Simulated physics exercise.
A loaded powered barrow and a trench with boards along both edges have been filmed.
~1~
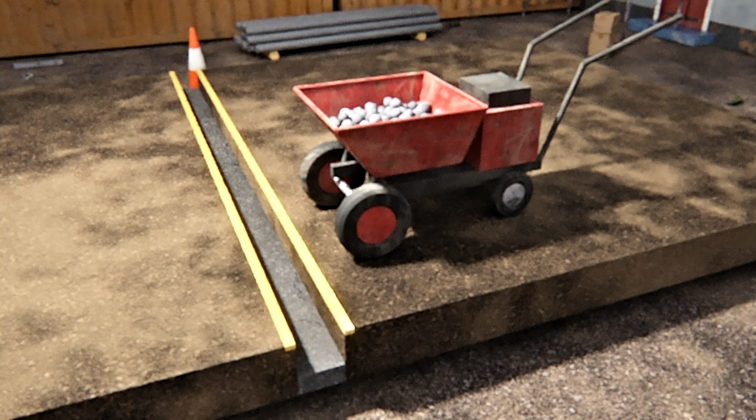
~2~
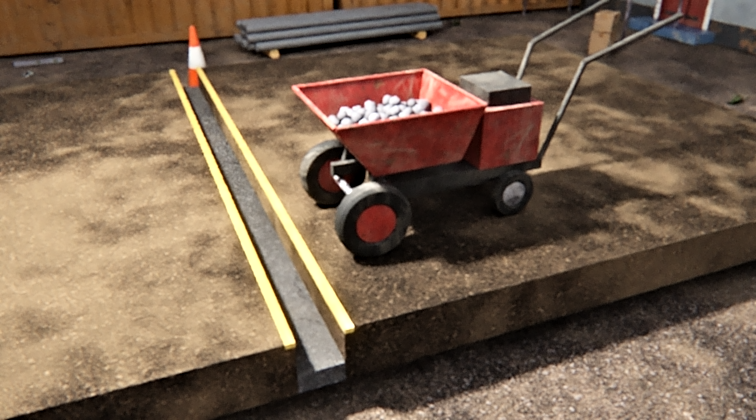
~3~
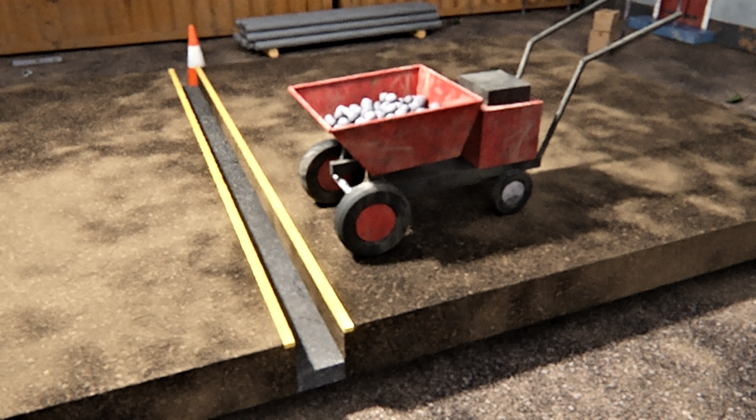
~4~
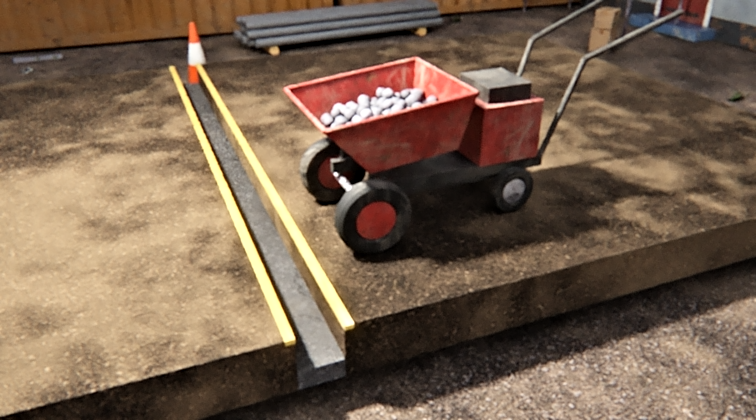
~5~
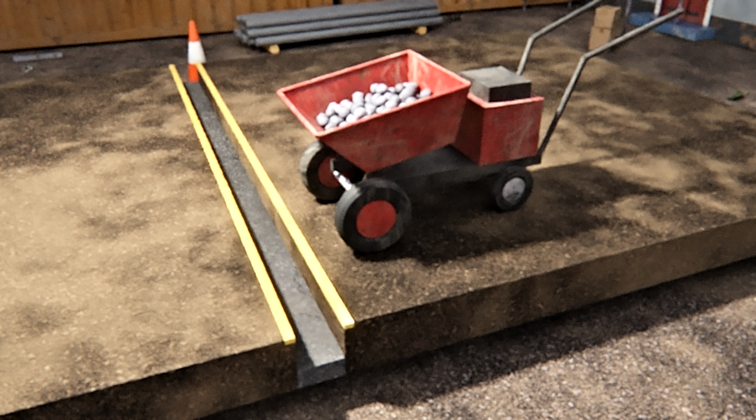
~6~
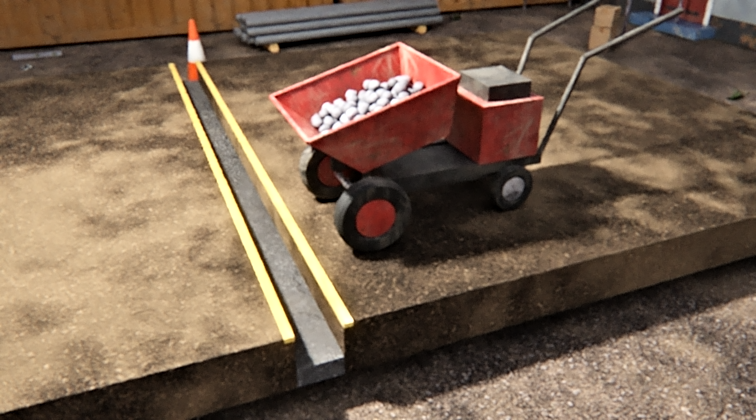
In a sunlit yard with a fence behind, a red powered barrow loaded with pale round cobbles stands beside a narrow trench edged with yellow boards; its skip starts level, then gradually tilts forward to the left.
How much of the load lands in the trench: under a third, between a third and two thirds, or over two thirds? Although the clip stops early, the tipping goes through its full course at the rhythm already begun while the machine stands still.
Under a third.
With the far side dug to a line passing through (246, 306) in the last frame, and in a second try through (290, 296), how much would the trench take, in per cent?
The first case gives close to 50 per cent and the second close to 0 per cent.
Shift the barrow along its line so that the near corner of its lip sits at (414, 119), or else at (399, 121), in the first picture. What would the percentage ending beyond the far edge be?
Try 1: 0 %. Try 2: 0 %.
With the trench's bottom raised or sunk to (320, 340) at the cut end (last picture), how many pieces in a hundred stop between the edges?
Something close to 10 per cent.
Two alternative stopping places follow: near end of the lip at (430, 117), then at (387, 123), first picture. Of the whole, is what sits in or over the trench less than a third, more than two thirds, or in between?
Try one, in the middle band; try two, over two thirds.
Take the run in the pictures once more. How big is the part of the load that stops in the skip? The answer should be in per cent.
Something like 0 in every hundred.
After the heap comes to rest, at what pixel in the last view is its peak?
At about (224, 226).
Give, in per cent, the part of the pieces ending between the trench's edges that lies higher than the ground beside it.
Around 5 in a hundred.
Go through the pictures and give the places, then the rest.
In the first picture, lip of the skip at (337, 130), level; top of the load at (401, 125), round cobbles; first edge of the trench at (328, 294); far edge at (274, 307), the trench under half as wide as the skip, and about as deep as wide.
In the second picture, lip of the skip at (336, 130), level; top of the load at (401, 123).
In the third picture, lip of the skip at (331, 131), tipped barely; top of the load at (402, 115).
In the fourth picture, lip of the skip at (325, 132), tipped a little; top of the load at (410, 113).
In the fifth picture, lip of the skip at (318, 136), tipped a little; top of the load at (412, 104).
In the sixth picture, lip of the skip at (308, 142), tipped clearly; top of the load at (399, 103); first edge of the trench at (328, 287); far edge at (273, 300).
Soon after the last picture, skip tipped steeply; all in the skip.
A little later, skip tipped steeply; nearly all in the skip; a small part beyond it; a stray few falling.
Later still, skip tipped right over; about a quarter in the skip; a stray few in or heaped over the trench; most beyond it.
By the end, skip tipped right over; a stray few in the skip; a small part in or heaped over the trench; most beyond it.
